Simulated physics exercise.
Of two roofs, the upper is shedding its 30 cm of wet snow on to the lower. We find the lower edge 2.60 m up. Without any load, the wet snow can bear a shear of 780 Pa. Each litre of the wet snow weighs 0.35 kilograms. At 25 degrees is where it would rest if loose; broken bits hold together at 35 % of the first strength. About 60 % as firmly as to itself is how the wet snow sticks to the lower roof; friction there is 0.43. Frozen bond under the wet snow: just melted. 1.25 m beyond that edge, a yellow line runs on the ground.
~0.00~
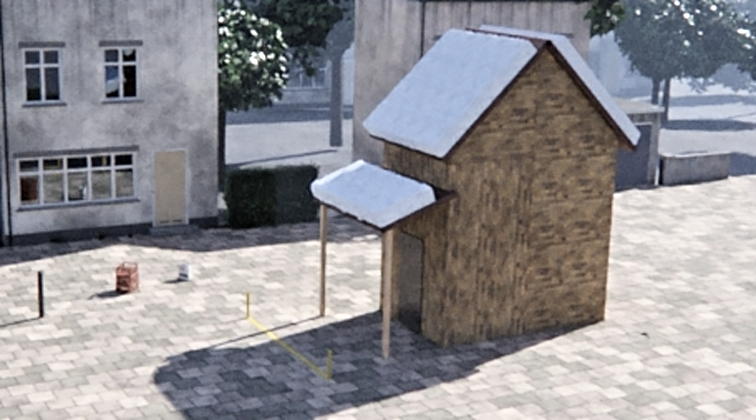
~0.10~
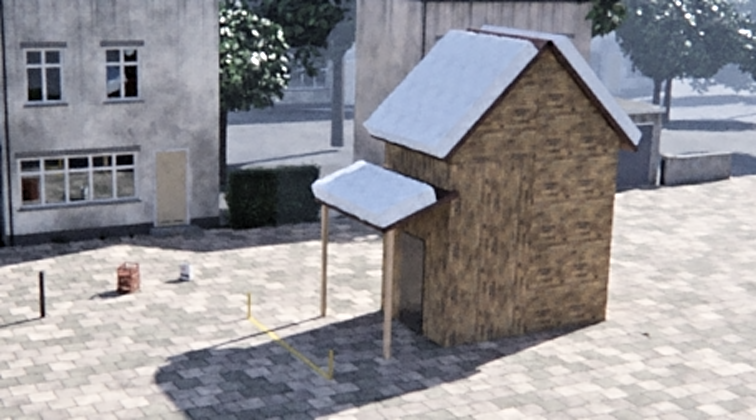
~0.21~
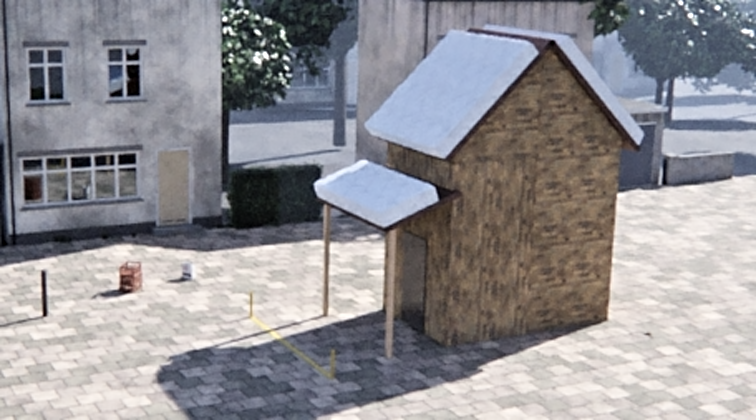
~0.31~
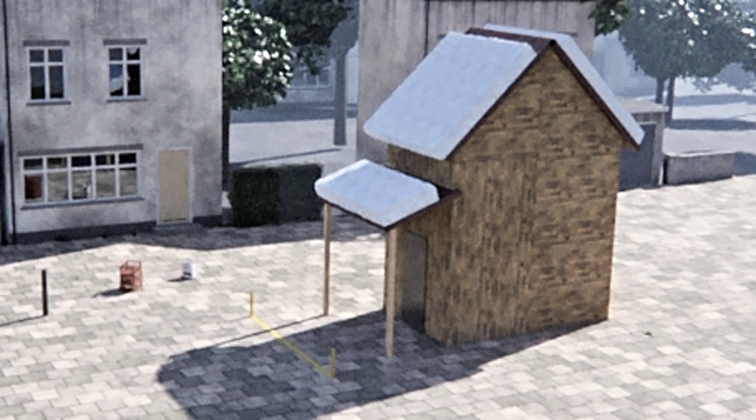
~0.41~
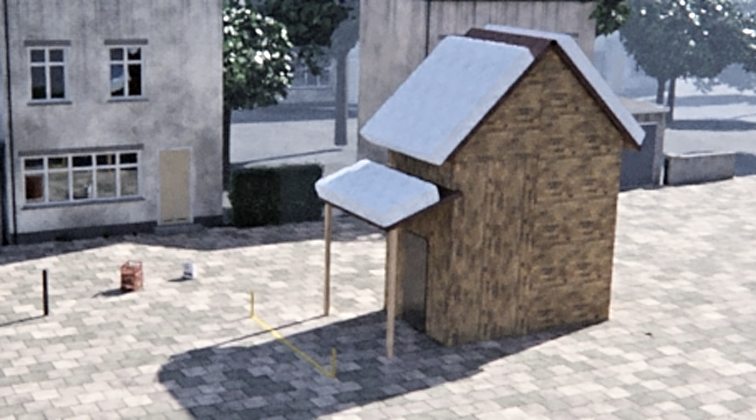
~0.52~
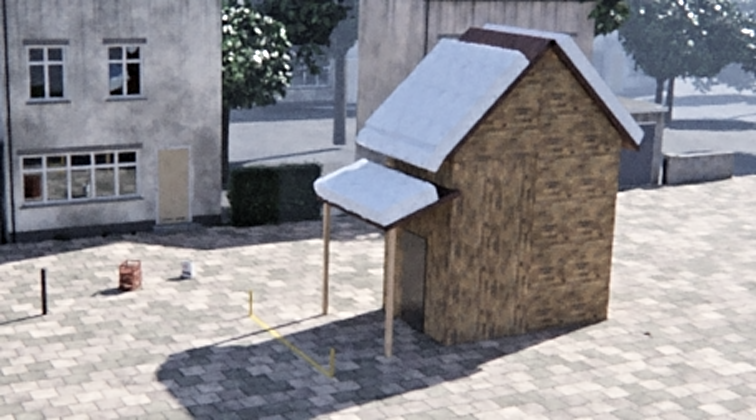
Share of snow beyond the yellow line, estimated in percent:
Approximately 38 percent.
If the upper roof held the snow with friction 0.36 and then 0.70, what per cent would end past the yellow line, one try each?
Roughly 50 per cent first, roughly 25 per cent second.
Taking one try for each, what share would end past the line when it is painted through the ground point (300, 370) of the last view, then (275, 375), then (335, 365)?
Respectively about 25 in a hundred, 14 in a hundred and 50 in a hundred.
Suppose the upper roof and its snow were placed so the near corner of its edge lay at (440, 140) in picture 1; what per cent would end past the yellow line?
That would come to around 55 %.
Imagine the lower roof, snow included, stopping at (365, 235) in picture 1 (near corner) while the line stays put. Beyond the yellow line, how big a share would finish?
About 25 per cent.
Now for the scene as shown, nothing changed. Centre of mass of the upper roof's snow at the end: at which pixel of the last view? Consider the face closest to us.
You'll find it around (324, 328).
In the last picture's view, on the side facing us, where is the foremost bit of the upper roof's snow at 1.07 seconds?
Near (393, 194), I'd say.
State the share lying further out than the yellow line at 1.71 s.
Close to 0 per cent.
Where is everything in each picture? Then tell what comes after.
In the first picture, leading edge of the wet snow at (442, 153).
In the second picture, leading edge of the wet snow at (442, 154), its middle shifted 1.3 cm.
In the third picture, leading edge of the wet snow at (443, 158), its middle shifted 5.3 cm, 2 % of it past the upper edge, in one piece.
In the fourth picture, leading edge of the wet snow at (441, 154), its middle shifted 12 cm, 4 % of it past the upper edge, in one piece.
In the fifth picture, leading edge of the wet snow at (439, 147), its middle shifted 22 cm, 8 % of it past the upper edge, in one piece.
In the sixth picture, leading edge of the wet snow at (433, 158), its middle shifted 35 cm, 13 % of it past the upper edge, cracking.
After 1.07 s, none is below the lower edge and 0 % is past the line.
After 1.71 s, 15 % is below the lower edge and 0 % is past the line.
After 2.36 s, 63 % is below the lower edge and 25 % is past the line.
After 3.00 s, 69 % is below the lower edge and 38 % is past the line.
After 4.90 s, at the end, 72 % is below the lower edge and 38 % is past the line.
